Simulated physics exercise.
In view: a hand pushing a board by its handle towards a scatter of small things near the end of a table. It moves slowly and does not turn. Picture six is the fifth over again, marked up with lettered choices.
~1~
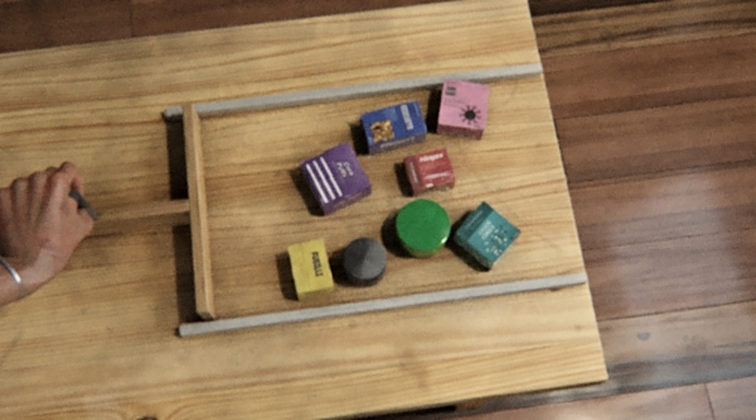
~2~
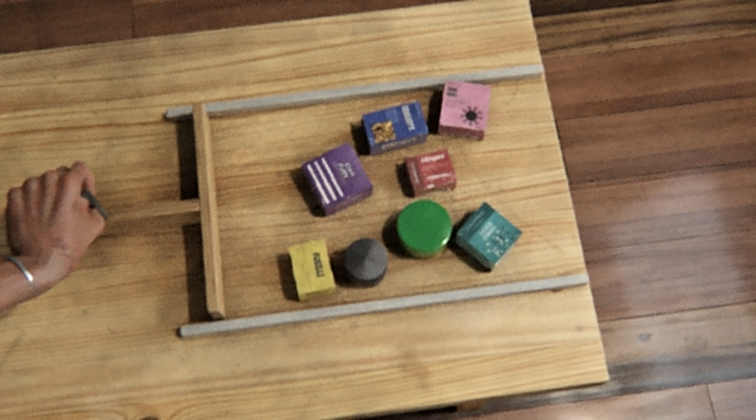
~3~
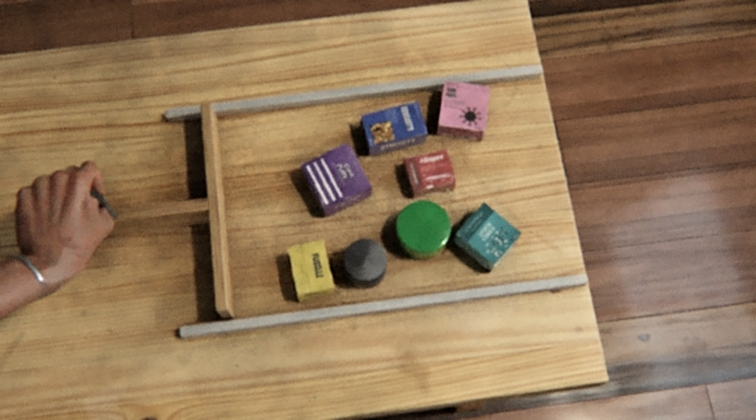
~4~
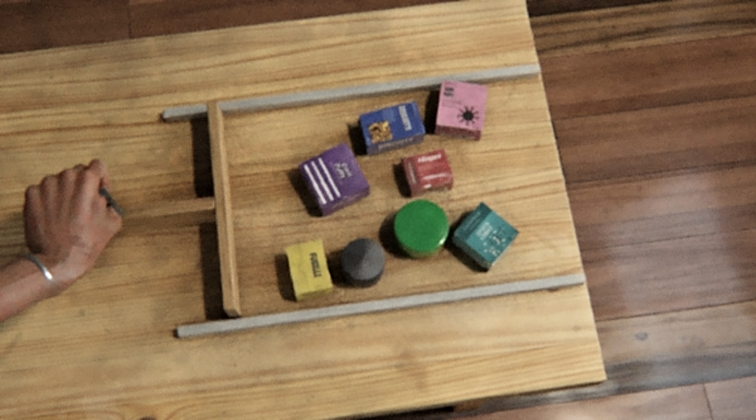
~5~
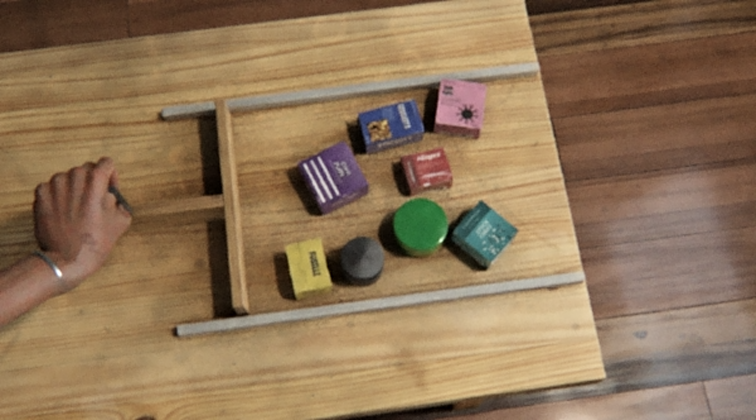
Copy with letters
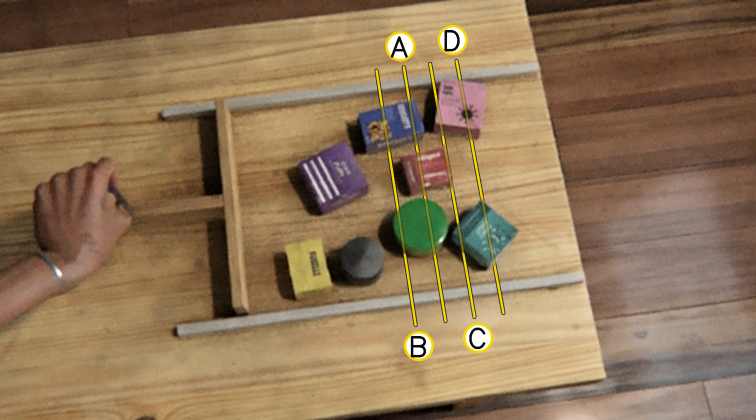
The video shows a hand holding the handle of a wooden board on a table and pushing it slowly a short way to the right, between two strips, towards scattered colourful packets, boxes and tins, which stay still.
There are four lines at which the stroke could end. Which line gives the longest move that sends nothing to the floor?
Up to line C.
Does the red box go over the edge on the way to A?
By then, no.
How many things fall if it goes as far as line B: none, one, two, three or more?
By then, none.
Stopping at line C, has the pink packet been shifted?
By then, yes.
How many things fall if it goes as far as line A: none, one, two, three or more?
In all, none.
On the marked copy, A at (424, 188); B at (395, 192); C at (451, 185); D at (479, 181).
Taking C. A third of the way, board (309, 189); yellow packet (343, 265); black tin (384, 259).
Two thirds of the way, board (390, 178); turquoise packet (513, 243); pink packet (469, 109).
When it is over, board (449, 171); turquoise packet (567, 239); pink packet (524, 110); nothing has fallen.
As for the rest, A is safe but short; B is safe but short; D drops the pink packet and turquoise packet.
